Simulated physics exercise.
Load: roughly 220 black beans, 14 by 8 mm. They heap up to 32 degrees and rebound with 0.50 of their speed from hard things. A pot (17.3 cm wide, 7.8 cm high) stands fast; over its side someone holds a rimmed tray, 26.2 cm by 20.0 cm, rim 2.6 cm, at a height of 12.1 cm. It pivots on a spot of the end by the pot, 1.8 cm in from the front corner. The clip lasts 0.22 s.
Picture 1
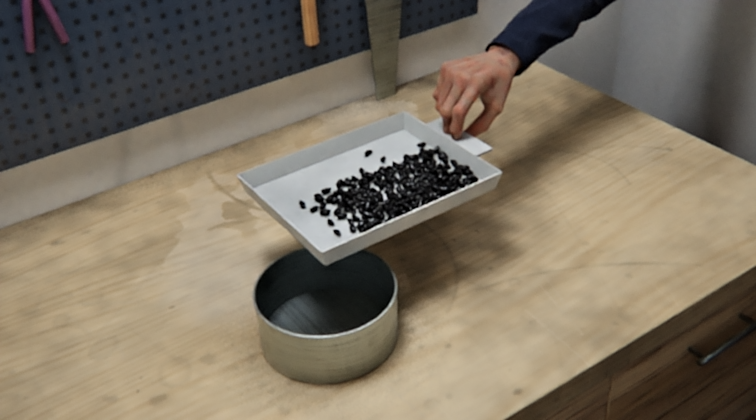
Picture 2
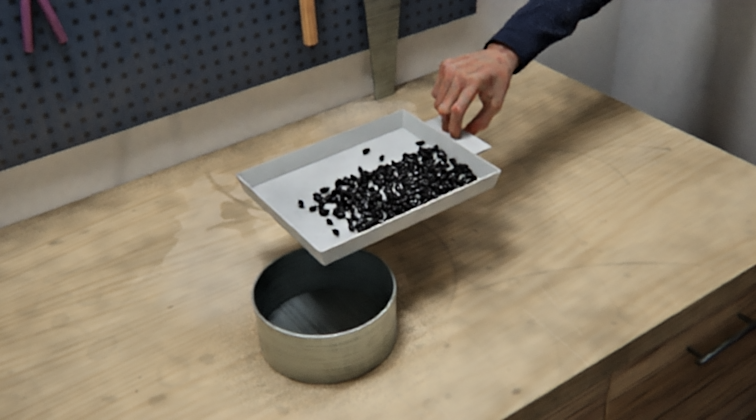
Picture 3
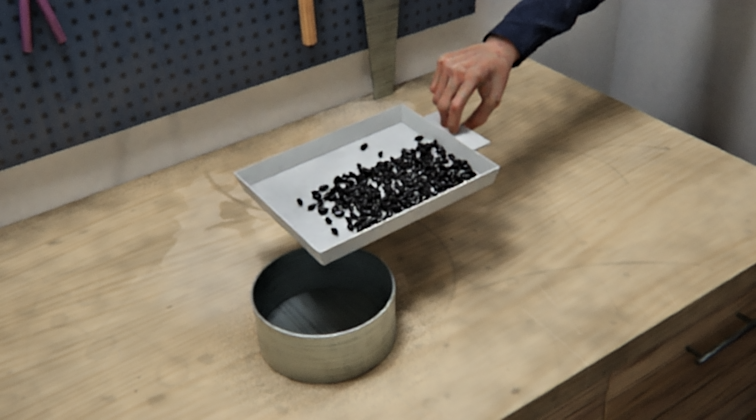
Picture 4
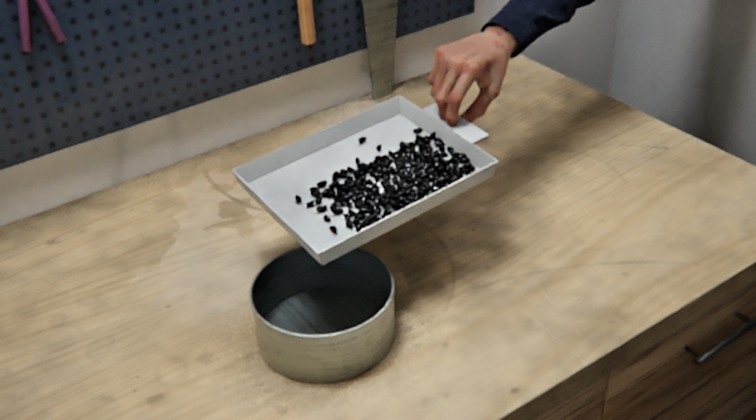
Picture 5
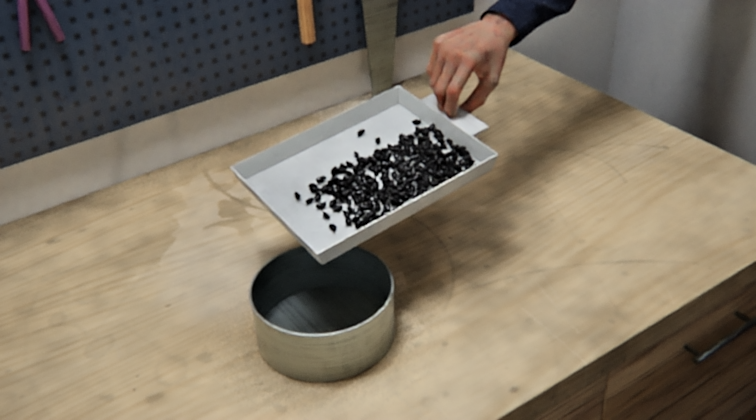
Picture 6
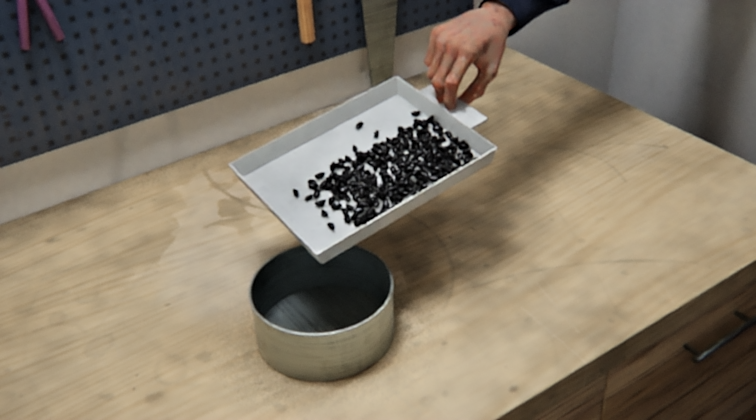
A hand in a dark blue sleeve grips the tab of a pale, rimmed tray at the upper right, seen from above at an angle over a light wooden workbench below a dark pegboard. Many black beans lie spread across the tray, which hangs above a round grey metal pot. The hand slowly raises the tray's far right side, tilting it slightly toward the front left, while the pot stays put.
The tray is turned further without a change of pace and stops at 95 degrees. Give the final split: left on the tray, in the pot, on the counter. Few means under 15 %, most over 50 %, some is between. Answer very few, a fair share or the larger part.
Tray very few, pot the larger part, counter very few.
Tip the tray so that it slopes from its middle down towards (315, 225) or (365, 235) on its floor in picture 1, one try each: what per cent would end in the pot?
Some 85 and 90 per cent.
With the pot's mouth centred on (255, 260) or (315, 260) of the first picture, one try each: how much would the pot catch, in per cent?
Some 0 and 5 per cent.
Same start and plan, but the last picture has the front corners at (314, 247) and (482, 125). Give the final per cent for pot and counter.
Pot 40, counter 60.
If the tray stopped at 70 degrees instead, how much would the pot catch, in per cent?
Then about 65 per cent.
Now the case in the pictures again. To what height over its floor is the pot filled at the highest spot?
Roughly 3.5 cm.
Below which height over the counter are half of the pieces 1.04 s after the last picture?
About 14 cm.
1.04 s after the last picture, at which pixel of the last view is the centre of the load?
Near (307, 250).
Then, 0.62 s after the last picture, tilt 50 degrees; the tray holds 100 %, the pot 0 %.
Then, 1.04 s after the last picture, tilt 77 degrees; the tray holds 70 %, the pot 20 %.
Then, 1.54 s after the last picture, tilt 95 degrees; the tray holds 5 %, the pot 95 %.
In the end, tray 0 %, pot 100 %, counter 0 %.
